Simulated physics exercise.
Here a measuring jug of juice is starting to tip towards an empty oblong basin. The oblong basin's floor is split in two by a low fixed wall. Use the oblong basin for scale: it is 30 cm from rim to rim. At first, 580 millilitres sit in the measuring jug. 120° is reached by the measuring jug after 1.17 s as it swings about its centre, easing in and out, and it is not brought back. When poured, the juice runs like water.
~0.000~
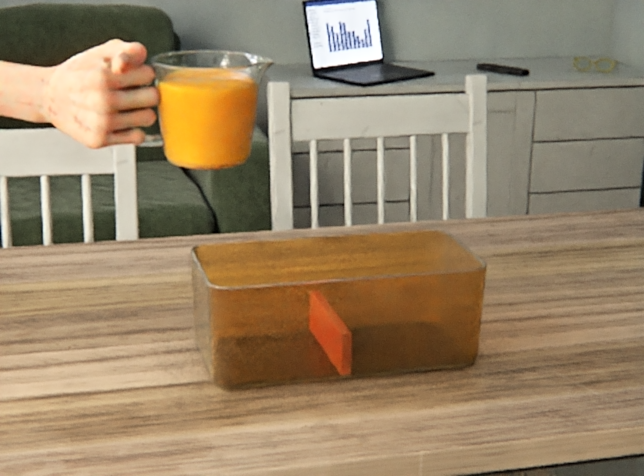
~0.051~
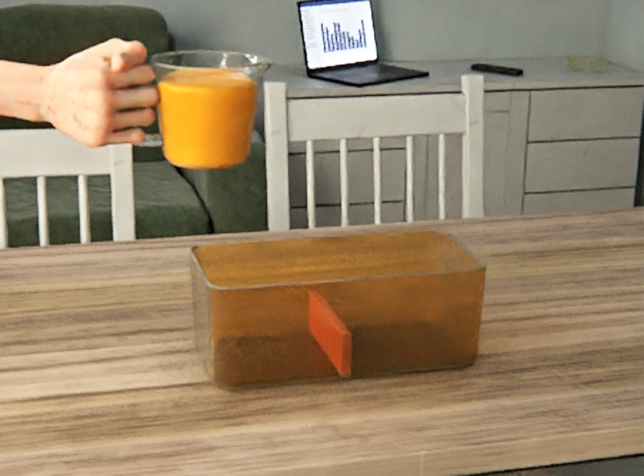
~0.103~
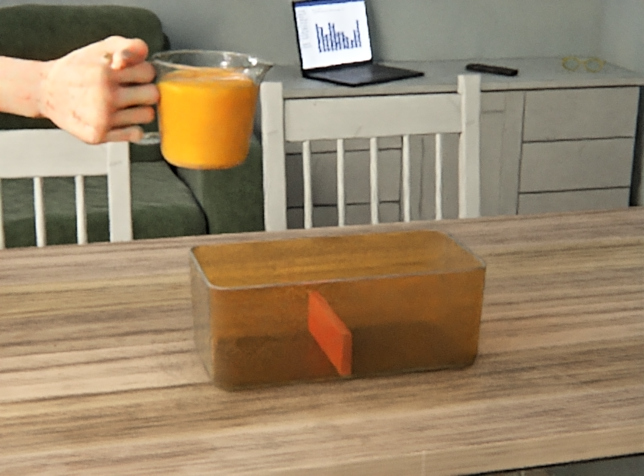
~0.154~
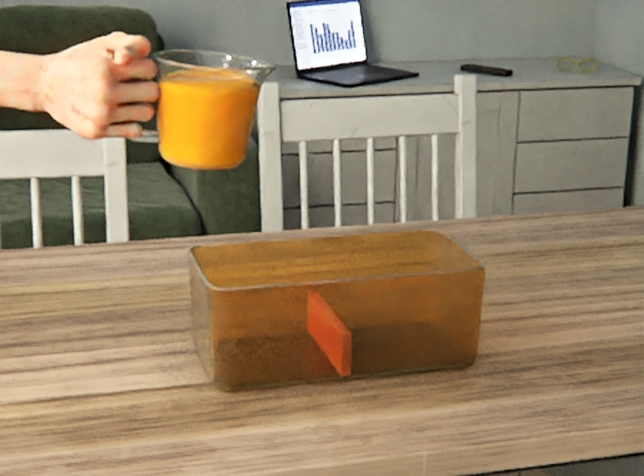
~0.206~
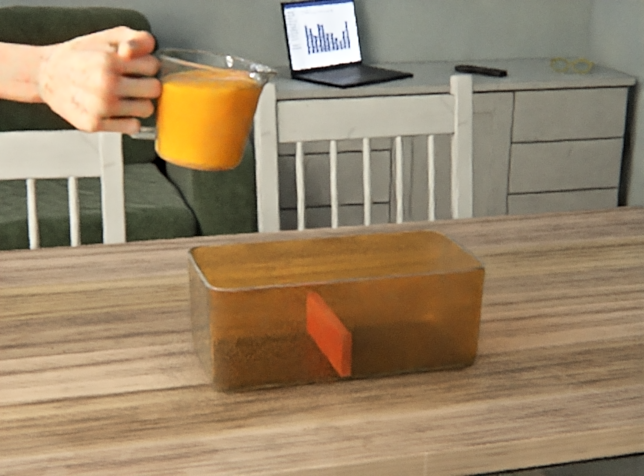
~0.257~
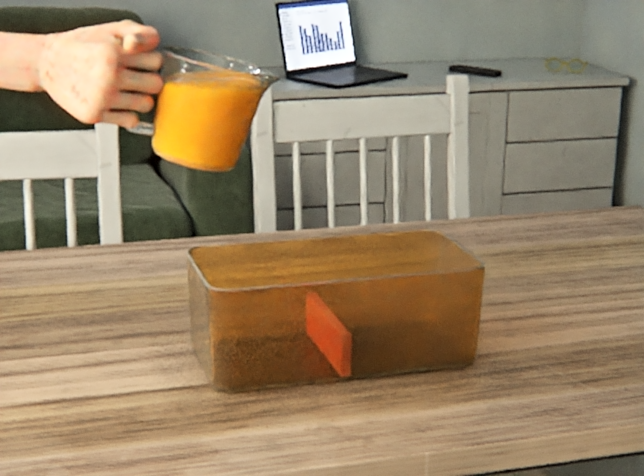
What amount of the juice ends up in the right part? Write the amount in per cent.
50 %.
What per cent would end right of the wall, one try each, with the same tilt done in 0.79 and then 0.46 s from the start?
I'd expect close to 35 per cent and then close to 20 per cent.
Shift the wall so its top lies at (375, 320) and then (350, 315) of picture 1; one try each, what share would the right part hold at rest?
Around 5 and 20 percent, in that order.
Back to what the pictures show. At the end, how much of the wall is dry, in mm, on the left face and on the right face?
34 mm left, 34 mm right.
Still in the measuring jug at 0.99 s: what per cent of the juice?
About 6 per cent.
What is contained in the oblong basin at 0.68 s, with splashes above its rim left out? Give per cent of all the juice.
Close to 10 in a hundred.
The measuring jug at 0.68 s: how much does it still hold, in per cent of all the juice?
64 %.
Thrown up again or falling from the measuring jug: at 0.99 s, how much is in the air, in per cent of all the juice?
12 per cent or so.
Then, 0.68 s in, the tilt is 75° and 64 per cent is still to pour, 1 is left of the wall and 8 right of it.
Then, 0.99 s in, the tilt is 113° and 6 per cent is still to pour, 32 is left of the wall and 49 right of it.
Then, 1.32 s in, the tilt is 120° and 0 per cent is still to pour, 49 is left of the wall and 50 right of it.
Then, 1.67 s in, the tilt is 120° and 0 per cent is still to pour, 49 is left of the wall and 50 right of it.
Finally, 49 per cent lies left of the wall, 50 right of it and 1 outside.
